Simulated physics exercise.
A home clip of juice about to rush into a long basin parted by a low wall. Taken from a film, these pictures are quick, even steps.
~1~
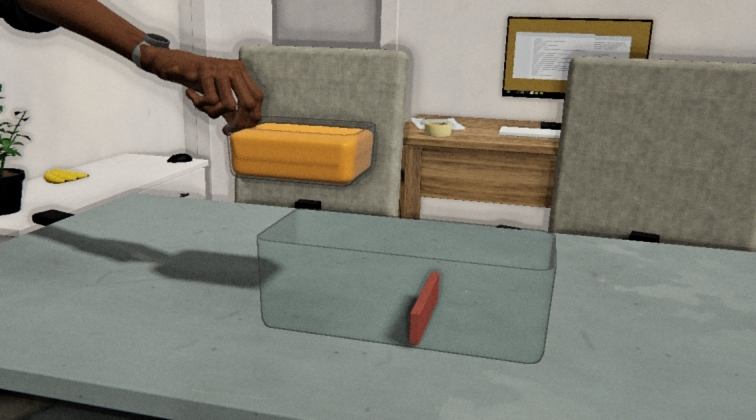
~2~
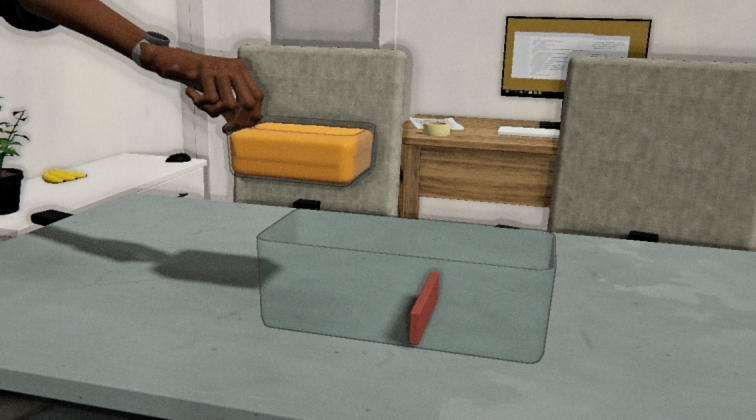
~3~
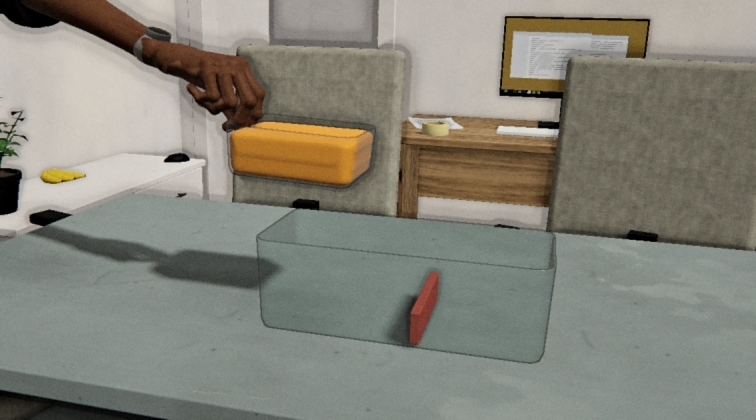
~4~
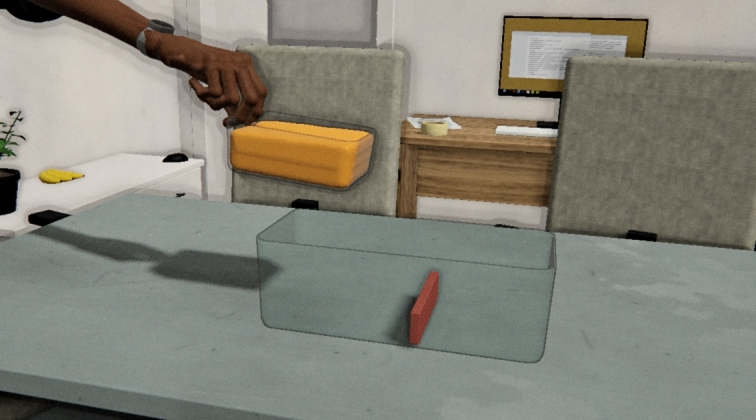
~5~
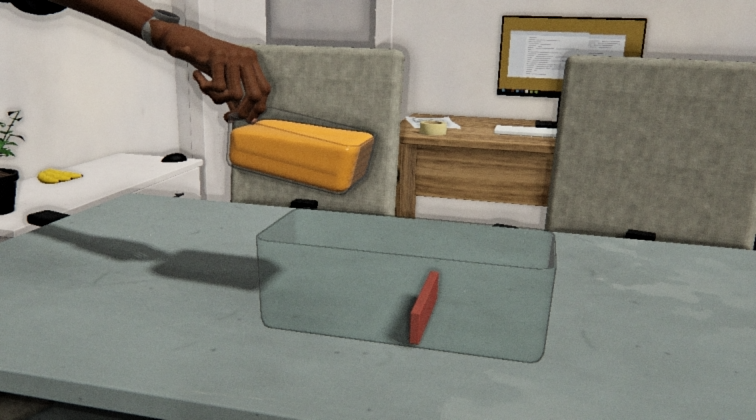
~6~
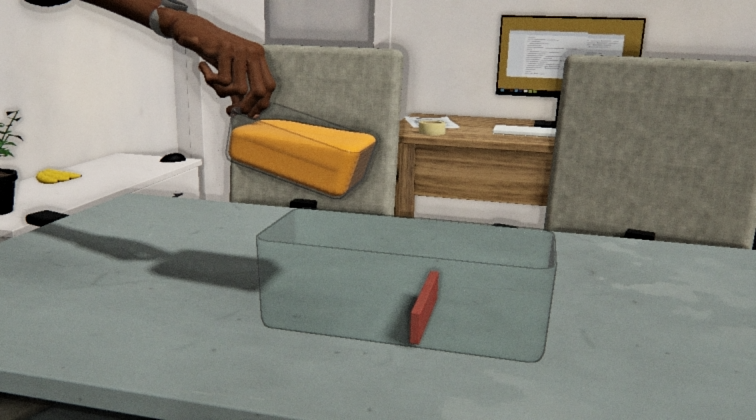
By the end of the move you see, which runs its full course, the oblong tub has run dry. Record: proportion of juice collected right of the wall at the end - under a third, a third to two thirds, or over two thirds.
Once it settles, the part right of the wall is below a third, I'd say.
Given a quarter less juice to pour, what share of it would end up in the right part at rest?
Roughly 5 %.
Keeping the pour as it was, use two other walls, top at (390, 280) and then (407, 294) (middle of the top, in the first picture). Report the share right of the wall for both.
The first one comes to 65 percent, while the second comes to 45 percent.
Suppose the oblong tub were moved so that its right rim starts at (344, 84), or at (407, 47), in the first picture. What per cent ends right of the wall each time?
Roughly 10 % the first time and roughly 65 % the second.
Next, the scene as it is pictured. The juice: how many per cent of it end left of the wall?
I'd put it at about 75 per cent.
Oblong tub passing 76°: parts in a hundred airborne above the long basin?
35 in a hundred.
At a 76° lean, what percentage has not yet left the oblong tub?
My estimate is close to 25 percent remaining.
A moment on, the oblong tub is tipped on its side and 23 per cent is still to pour, 33 is left of the wall and 8 right of it.
Next, the oblong tub is tipped right over and 3 per cent is still to pour, 68 is left of the wall and 16 right of it.
Then the oblong tub is tipped right over and 0 per cent is still to pour, 74 is left of the wall and 18 right of it.
Later the oblong tub is tipped right over and 0 per cent is still to pour, 74 is left of the wall and 18 right of it.
In the end 74 per cent lies left of the wall, 18 right of it and 8 outside.
